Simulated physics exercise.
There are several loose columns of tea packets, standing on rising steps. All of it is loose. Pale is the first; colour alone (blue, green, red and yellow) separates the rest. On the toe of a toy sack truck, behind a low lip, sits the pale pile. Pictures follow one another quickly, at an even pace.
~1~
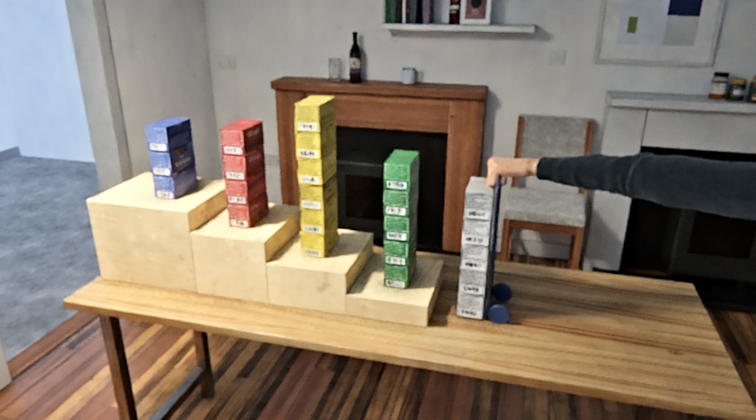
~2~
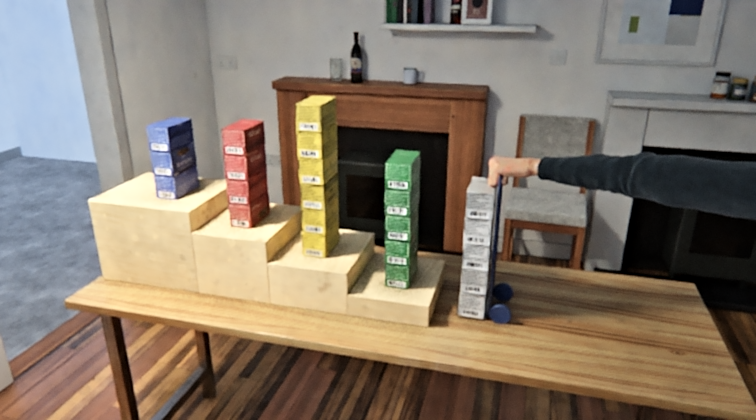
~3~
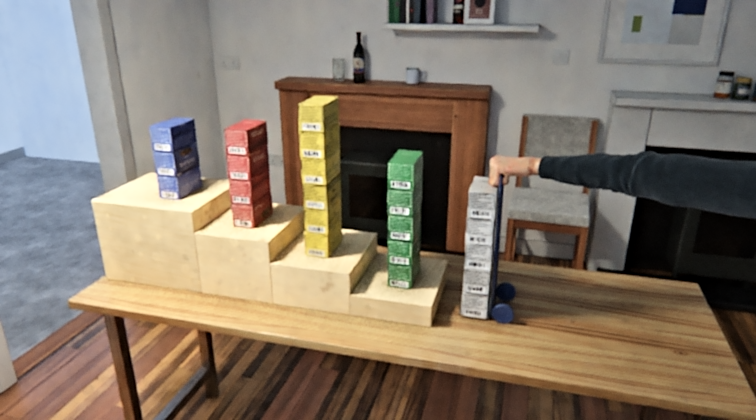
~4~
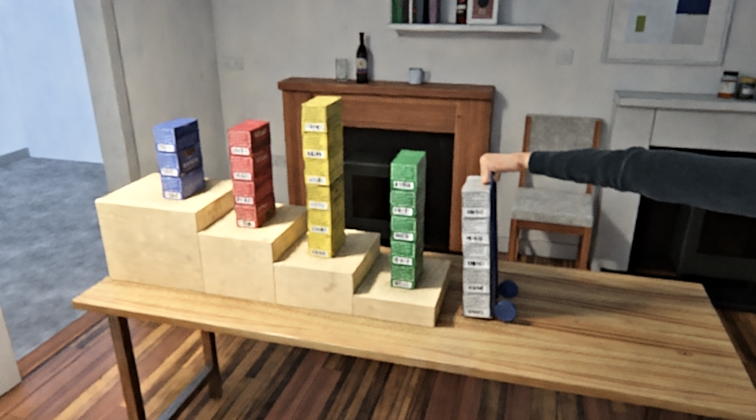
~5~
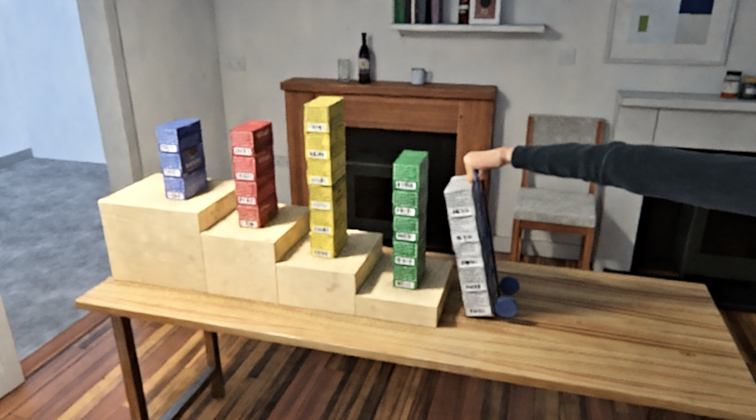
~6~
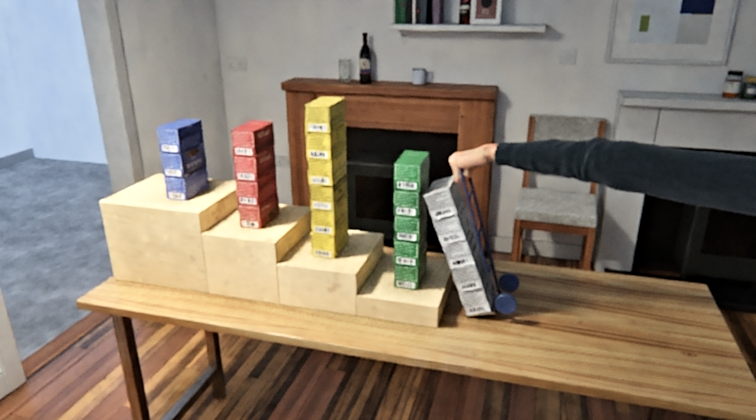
At first, a hand holds the top of a small upright truck carrying a pale column of packets, right of blue, red, yellow and green columns on wooden steps. Then the hand tilts the truck leftward, slightly and then clearly, and the pale column leans toward the still green one.
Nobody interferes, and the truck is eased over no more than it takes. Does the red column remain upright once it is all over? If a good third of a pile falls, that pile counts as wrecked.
No.
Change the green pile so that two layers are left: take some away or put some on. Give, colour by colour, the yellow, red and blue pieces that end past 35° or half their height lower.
Yellow 0, red 0, blue 0.
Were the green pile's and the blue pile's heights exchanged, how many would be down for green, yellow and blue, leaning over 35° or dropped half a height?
Per pile: Green 3; yellow 0; blue 0.
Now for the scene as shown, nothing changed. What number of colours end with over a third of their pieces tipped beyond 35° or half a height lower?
That makes 3 in total.
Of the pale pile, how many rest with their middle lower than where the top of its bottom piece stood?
Tally at the end: 1.
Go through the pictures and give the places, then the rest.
In the first picture (places mark the middle of the side facing us; the camera pans a little), truck frame (497, 207) level; top red packet (232, 142); top green packet (397, 177); the rest undisturbed.
In the second picture, truck frame (498, 207) level; top red packet (233, 143).
In the third picture, truck frame (499, 207) rocked barely; top red packet (236, 143).
In the fourth picture, truck frame (492, 204) rocked barely, top of the pale pile leaning barely; top red packet (239, 143); the rest undisturbed.
In the fifth picture, truck frame (480, 202) rocked a little, top of the pale pile leaning a little; top red packet (242, 143); the rest undisturbed.
In the sixth picture, truck frame (468, 200) rocked clearly, top of the pale pile leaning clearly; top red packet (243, 144); top yellow packet (317, 119); the rest undisturbed.
Soon after the last picture, 0 of the pale pile down; none of the 4 red packets down (0 of 18 in all colours); top red packet unmoved; top green packet leaning a little.
A little later, 5 of the pale pile down; none of the 4 red packets down (3 of 18 in all colours); top red packet unmoved; top green packet leaning clearly, half its height lower.
Later still, 5 of the pale pile down; none of the 4 red packets down (10 of 18 in all colours); top red packet shifted a little; top yellow packet leaning steeply, about its own height lower.
After that, 5 of the pale pile down; 3 of the 4 red packets down (13 of 18 in all colours); top red packet leaning steeply, about its own height lower; top yellow packet leaning well over, some four heights lower.
At rest, 4 of the pale pile down; 3 of the 4 red packets down (13 of 18 in all colours); top red packet leaning steeply, about its own height lower; top yellow packet leaning steeply, some four heights lower. As the last picture would show them, middles, top red packet near (221, 168), top yellow packet near (365, 217).
